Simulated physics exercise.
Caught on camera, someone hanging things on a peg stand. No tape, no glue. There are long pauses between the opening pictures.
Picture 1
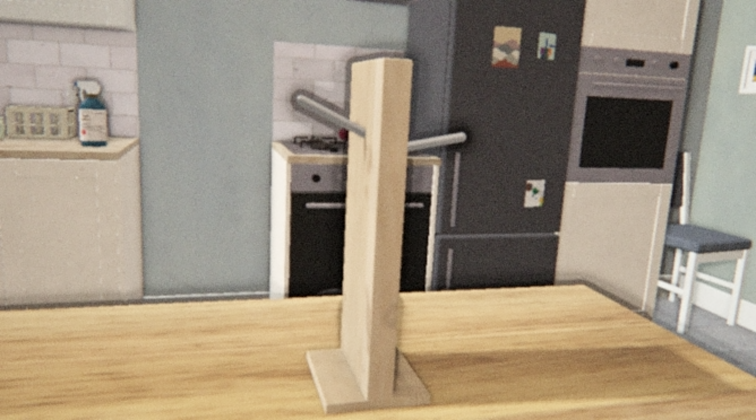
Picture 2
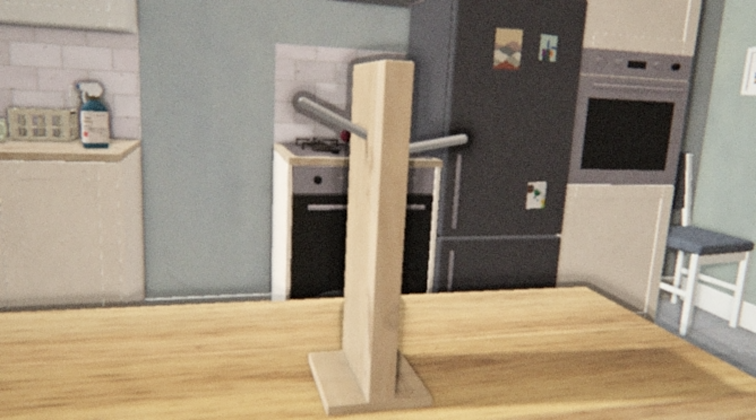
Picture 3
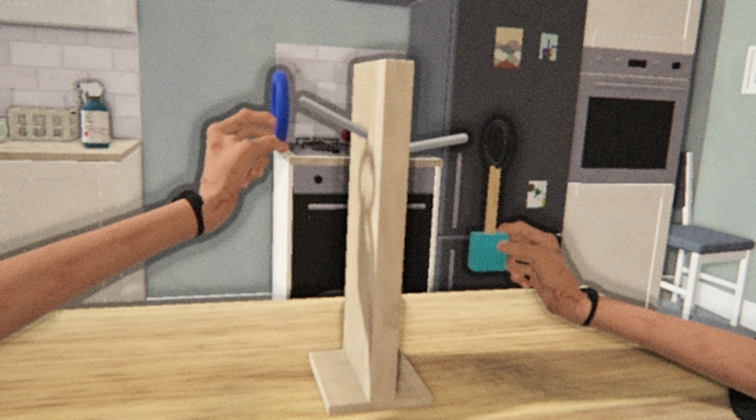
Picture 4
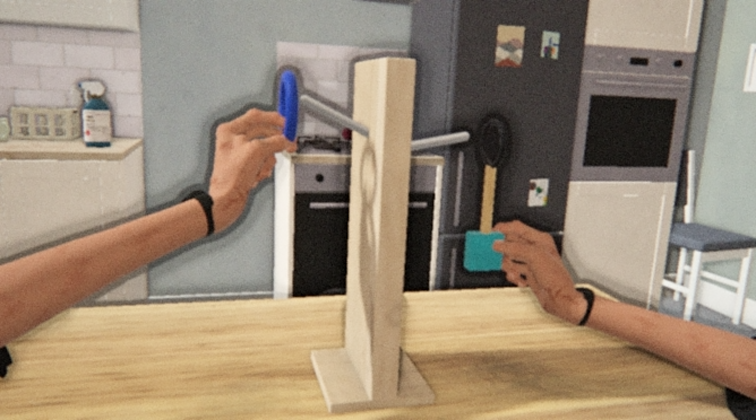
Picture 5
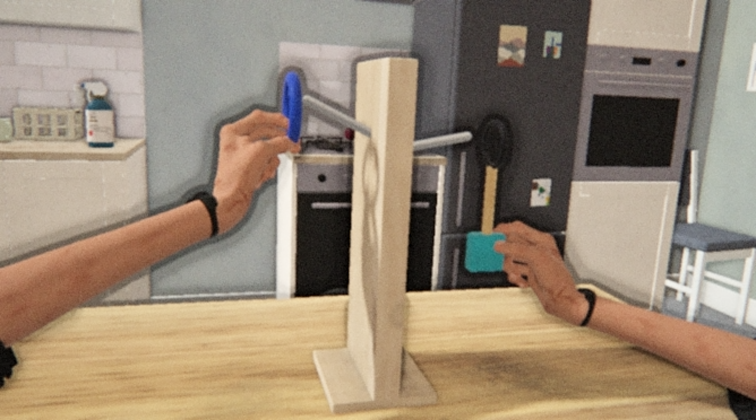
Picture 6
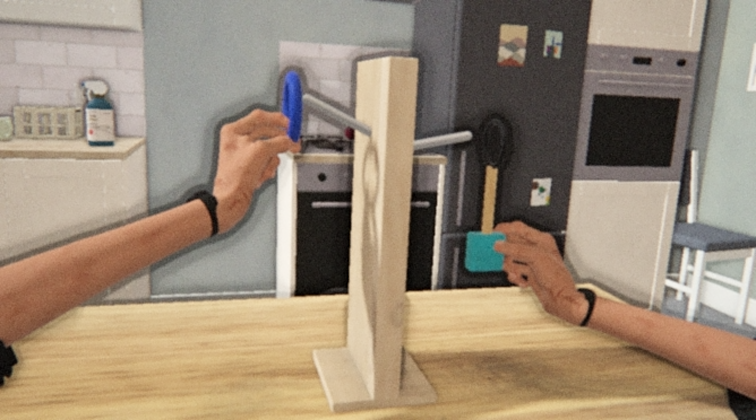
Two hands holding a blue ring and a turquoise brush beside a wooden peg stand, appearing midway and then barely moving.
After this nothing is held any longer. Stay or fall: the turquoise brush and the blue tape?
As it turns out, the turquoise brush falls off and the blue tape falls off.
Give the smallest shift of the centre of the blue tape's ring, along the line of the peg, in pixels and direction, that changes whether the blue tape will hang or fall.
Roughly 16 pixels right.
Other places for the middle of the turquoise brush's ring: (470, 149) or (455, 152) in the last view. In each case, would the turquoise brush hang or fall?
In turn it drops to the table; stays up.
Then, 0.14 s past the last view, turquoise brush travelled about its own width near (487, 230); blue tape travelled a little near (291, 150).
Then, 0.22 s past the last view, turquoise brush in the air near (480, 305); blue tape in the air near (290, 235).
Then, 0.32 s past the last view, turquoise brush in the air near (480, 305); blue tape come down near (288, 352).
Finally, the turquoise brush slips down, near (480, 305); the blue tape slips down, near (288, 359).
